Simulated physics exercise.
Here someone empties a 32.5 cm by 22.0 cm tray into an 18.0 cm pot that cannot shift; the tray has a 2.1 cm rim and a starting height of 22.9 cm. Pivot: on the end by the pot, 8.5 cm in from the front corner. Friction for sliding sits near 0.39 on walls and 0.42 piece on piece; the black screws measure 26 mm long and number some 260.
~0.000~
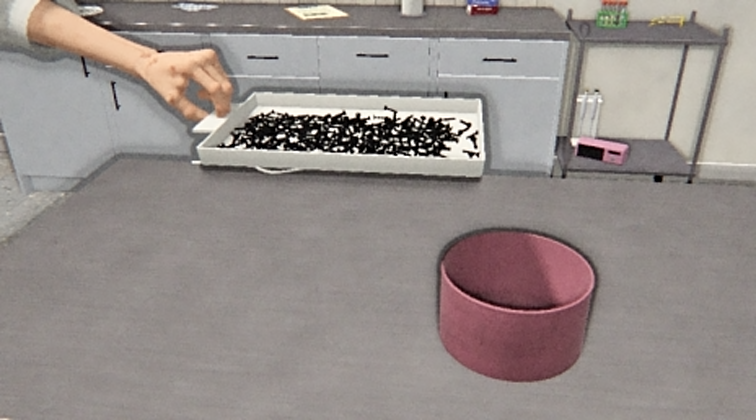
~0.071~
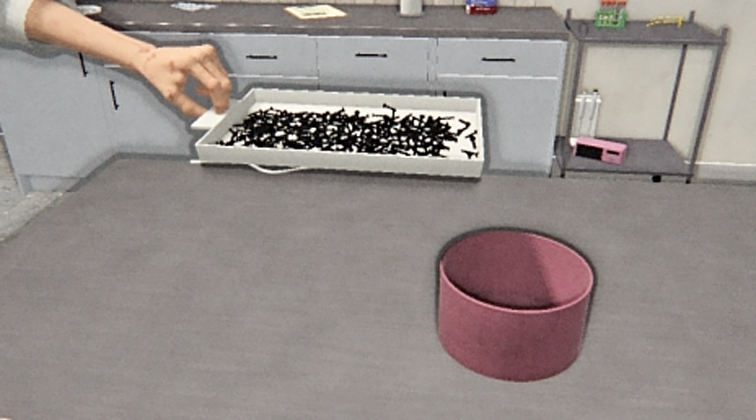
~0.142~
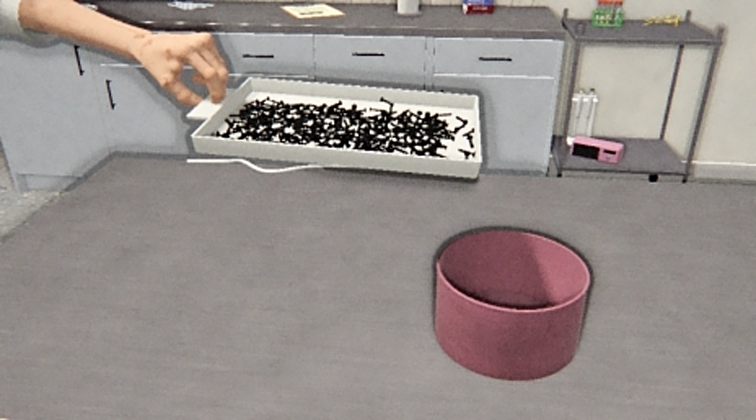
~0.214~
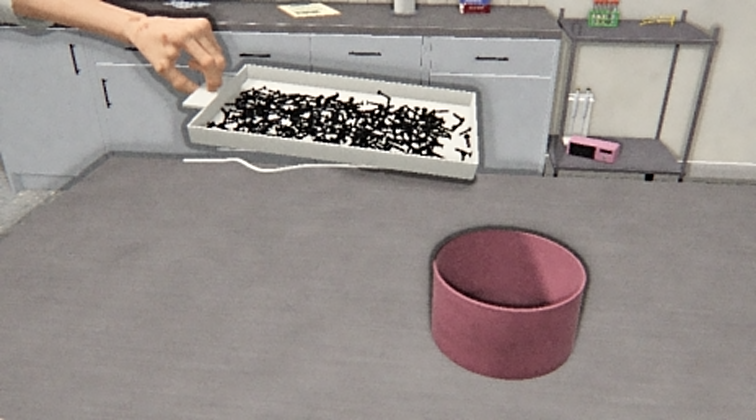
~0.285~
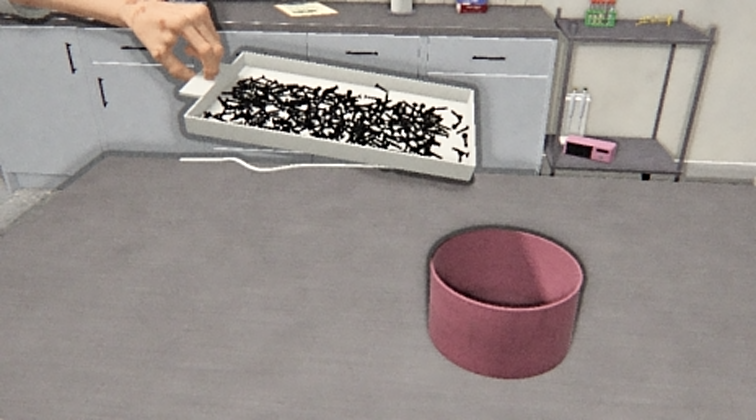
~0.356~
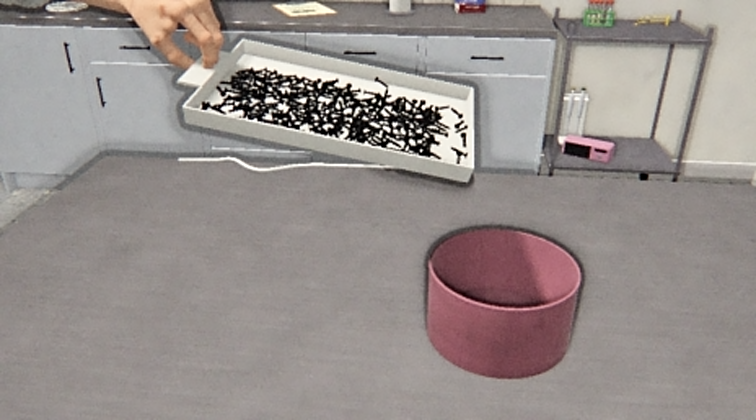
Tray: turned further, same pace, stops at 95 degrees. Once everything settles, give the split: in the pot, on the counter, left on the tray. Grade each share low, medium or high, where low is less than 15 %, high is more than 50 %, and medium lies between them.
Shares - pot: High, counter: Low, tray: Low.
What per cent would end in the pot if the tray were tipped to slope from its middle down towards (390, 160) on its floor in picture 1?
About 65 per cent.
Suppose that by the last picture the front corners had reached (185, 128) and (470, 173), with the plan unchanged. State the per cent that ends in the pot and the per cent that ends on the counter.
You'd end with pot at 50 and counter at 50.
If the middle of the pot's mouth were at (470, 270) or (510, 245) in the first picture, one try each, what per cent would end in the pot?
Estimates: 100 in a hundred and 50 in a hundred.
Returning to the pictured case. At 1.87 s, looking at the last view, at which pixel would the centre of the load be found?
Load centre: About (461, 168) px.
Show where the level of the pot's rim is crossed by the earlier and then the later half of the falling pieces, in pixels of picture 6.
(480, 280) or so first, later (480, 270).
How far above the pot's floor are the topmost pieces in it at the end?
My guess is around 3.0 centimetres.
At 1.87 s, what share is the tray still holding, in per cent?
75 %, give or take.
After 1.27 s, tilt 51 degrees; the tray holds 100 %, the pot 0 %.
After 1.87 s, tilt 76 degrees; the tray holds 75 %, the pot 10 %.
After 2.53 s, tilt 95 degrees; the tray holds 0 %, the pot 95 %.
In the end, at 3.1 s, pot 95 %, counter 5 %, tray 0 %.
